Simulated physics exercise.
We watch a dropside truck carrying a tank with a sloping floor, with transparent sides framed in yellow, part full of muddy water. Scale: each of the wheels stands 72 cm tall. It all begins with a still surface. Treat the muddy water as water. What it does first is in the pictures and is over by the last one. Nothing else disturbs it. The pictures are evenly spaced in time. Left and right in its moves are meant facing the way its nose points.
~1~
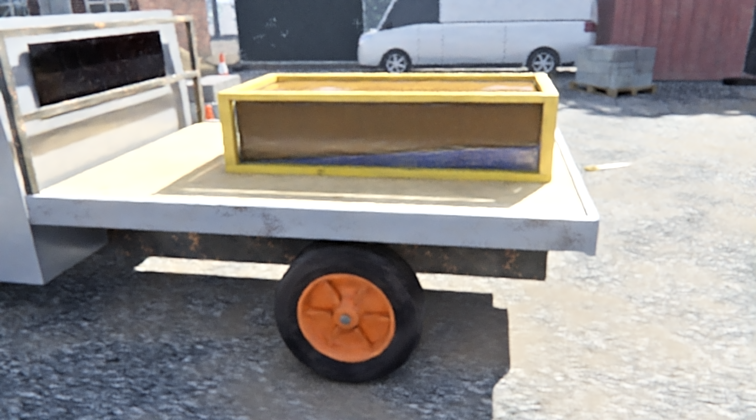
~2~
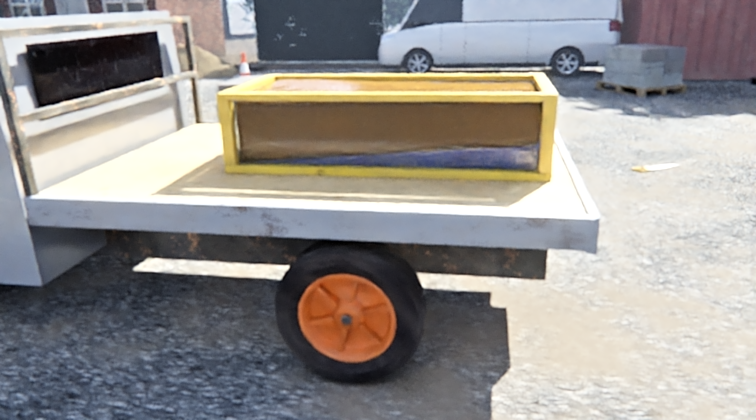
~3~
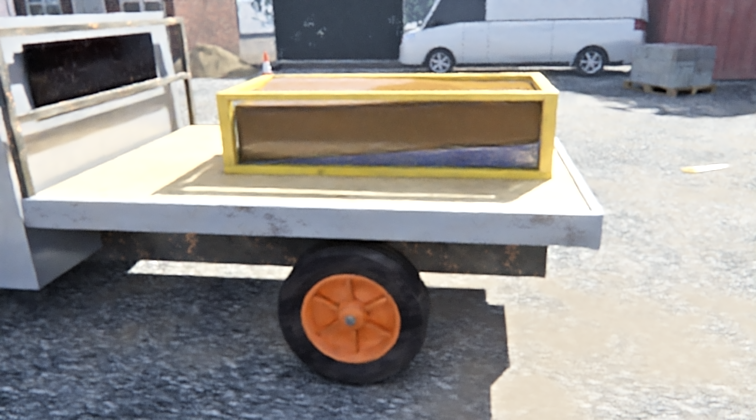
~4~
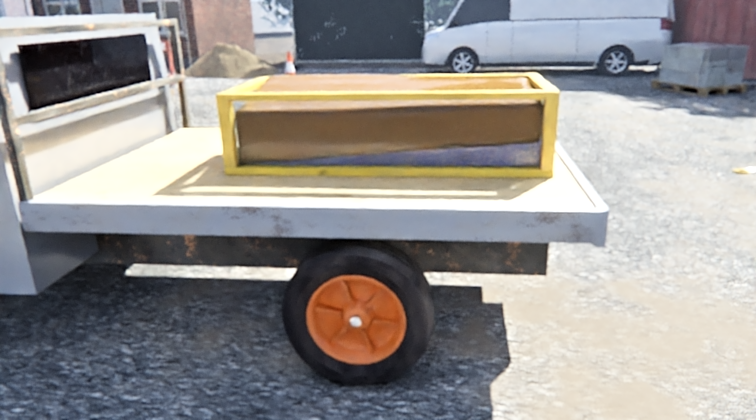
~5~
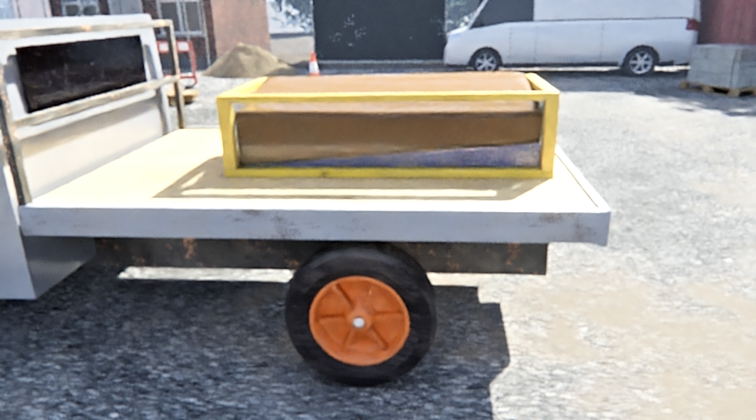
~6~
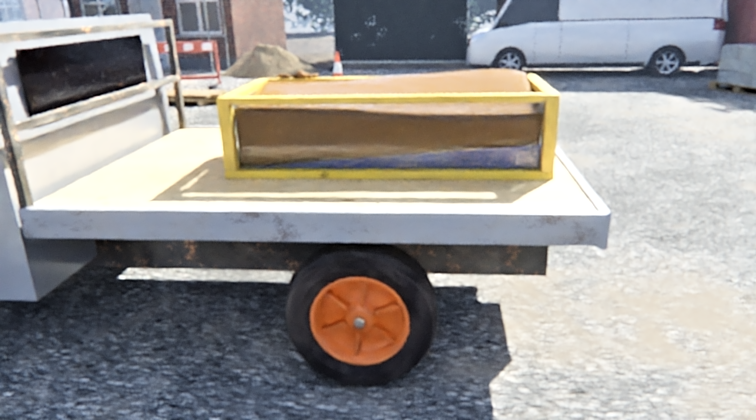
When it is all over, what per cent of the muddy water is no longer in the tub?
Roughly 1 per cent of the muddy water is lost.
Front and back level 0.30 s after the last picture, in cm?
About 34 cm in front and 34 cm behind.
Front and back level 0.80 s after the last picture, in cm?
About 34 cm in front and 34 cm behind.
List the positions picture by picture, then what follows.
The muddy water reaches (286, 80) at the front end; it reaches (520, 82) at the back end; no slope yet; the front is on the left, levels are read along the far wall; a wheel hub at (344, 324), in the first frame.
The muddy water reaches (284, 79) at the front end; it reaches (518, 82) at the back end; no slope yet, in the second frame.
The muddy water reaches (281, 76) at the front end; it reaches (516, 84) at the back end; it is heaped 4° towards the far side, in the third frame.
The muddy water reaches (279, 75) at the front end; it reaches (514, 75) at the back end; it is heaped 10° towards the far side, in the fourth frame.
The muddy water reaches (277, 78) at the front end; it reaches (512, 72) at the back end; it is heaped 12° towards the far side, in the fifth frame.
The muddy water reaches (278, 85) at the front end; it reaches (513, 71) at the back end; it is heaped 11° towards the far side; a wheel hub at (358, 327), in the sixth frame.
Another 0.30 s on from the last picture, it stands 35 cm high behind and 35 cm in front; all of it is still inside.
Another 0.80 s on from the last picture, it stands 34 cm high behind and 35 cm in front; 1 per cent has gone over the far side.
Another 1.30 s on from the last picture, it stands 34 cm high behind and 34 cm in front; 1 per cent has gone over the far side.
Another 2.99 s on from the last picture, 1 per cent has gone over the far side, 4 of 299 litres.
